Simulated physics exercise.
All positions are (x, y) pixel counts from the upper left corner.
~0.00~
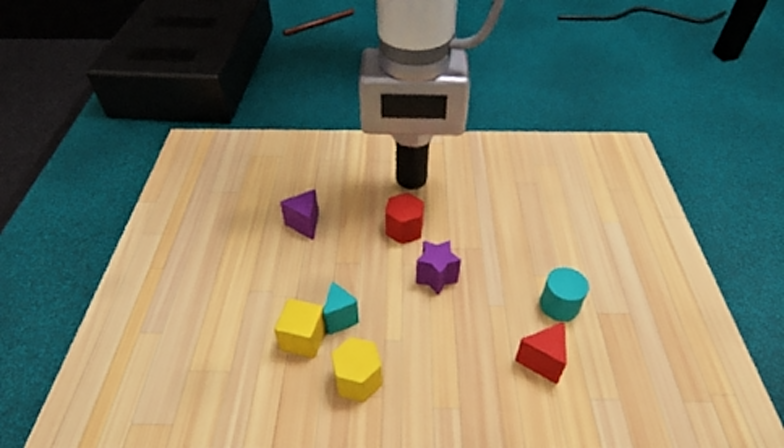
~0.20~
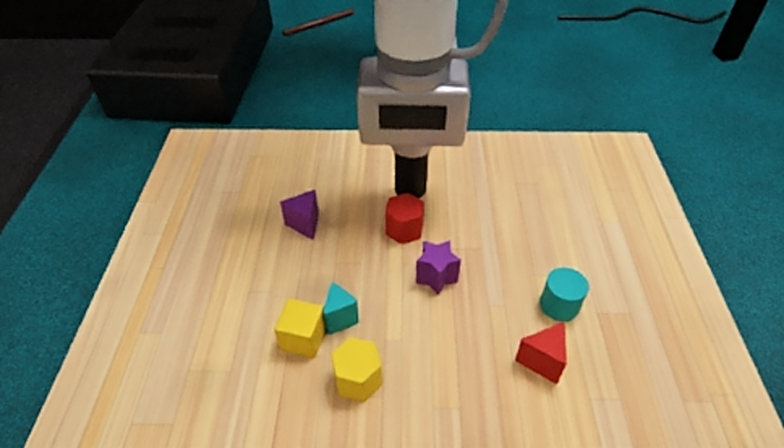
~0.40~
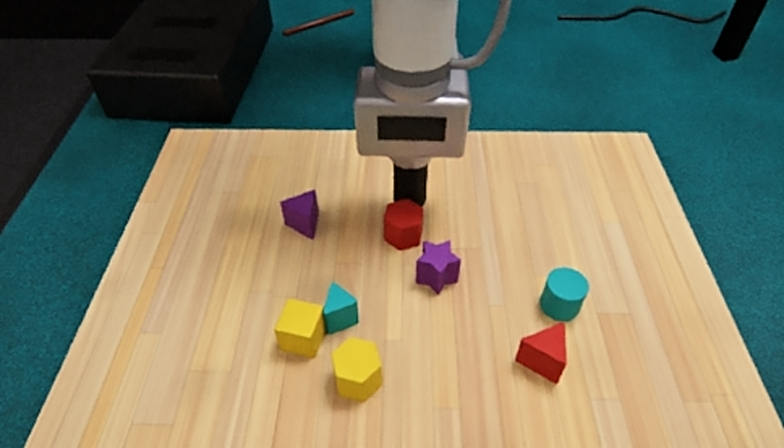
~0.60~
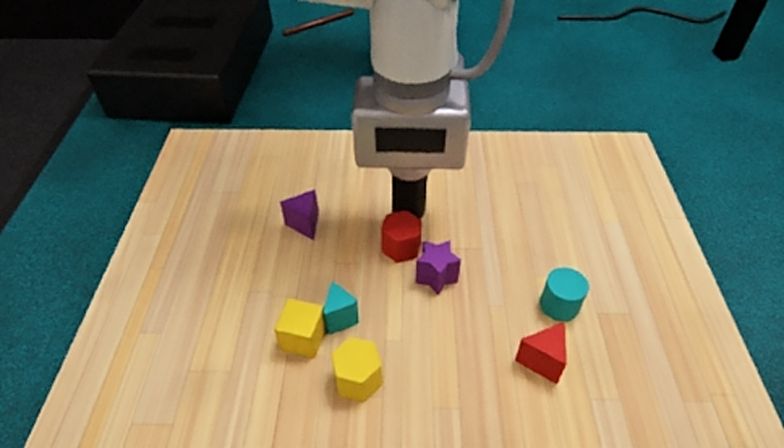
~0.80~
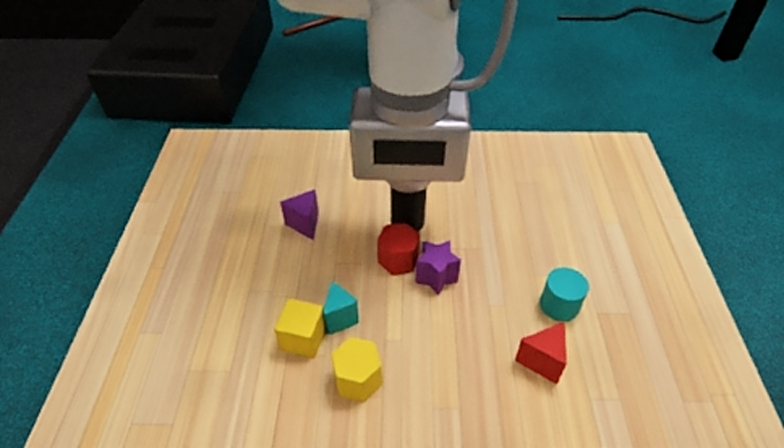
On a light wooden board with scattered coloured blocks, a robot arm lowered its black tip behind the red six-sided block, then pushed it slowly toward the viewer, beside the purple star.
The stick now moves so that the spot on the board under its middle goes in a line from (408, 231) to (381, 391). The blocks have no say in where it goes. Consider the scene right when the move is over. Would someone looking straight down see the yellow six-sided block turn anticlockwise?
Yes, that is what happens.
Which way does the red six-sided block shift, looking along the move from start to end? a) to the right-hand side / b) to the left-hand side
a - to the right-hand side.
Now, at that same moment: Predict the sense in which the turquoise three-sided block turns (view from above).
Looking from above, the answer is clockwise.
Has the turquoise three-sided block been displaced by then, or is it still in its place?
It's moved.
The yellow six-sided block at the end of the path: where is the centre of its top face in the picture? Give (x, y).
Final place: (334, 394).
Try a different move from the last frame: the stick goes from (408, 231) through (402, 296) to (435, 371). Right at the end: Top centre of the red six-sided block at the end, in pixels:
At the end it should sit near (370, 314).
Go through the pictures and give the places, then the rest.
Stick's lower end (412, 179); yellow four-sided block (299, 317); turquoise three-sided block (338, 298); yellow six-sided block (356, 359); red six-sided block (405, 207), in the first picture.
Stick (411, 189); blocks still, in the second picture.
Stick (410, 200); red six-sided block (404, 213), in the third picture.
Stick (409, 210); red six-sided block (402, 225), in the fourth picture.
Stick (408, 222); yellow four-sided block (299, 317); turquoise three-sided block (338, 298); yellow six-sided block (356, 359); red six-sided block (399, 237), in the fifth picture.
On the path given first. One third of the way, stick (398, 268); red six-sided block (377, 283), turned 30° clockwise.
Two thirds of the way, stick (389, 322); yellow four-sided block (289, 317), turned 20° anticlockwise; turquoise three-sided block (328, 312), turned 80° clockwise; yellow six-sided block (348, 375), turned 25° anticlockwise; red six-sided block (353, 332), turned 75° clockwise.
At the end, stick (381, 383); yellow four-sided block (289, 317), turned 20° anticlockwise; turquoise three-sided block (328, 312), turned 80° clockwise; yellow six-sided block (334, 394), turned 60° anticlockwise; red six-sided block (338, 347), turned 105° clockwise.
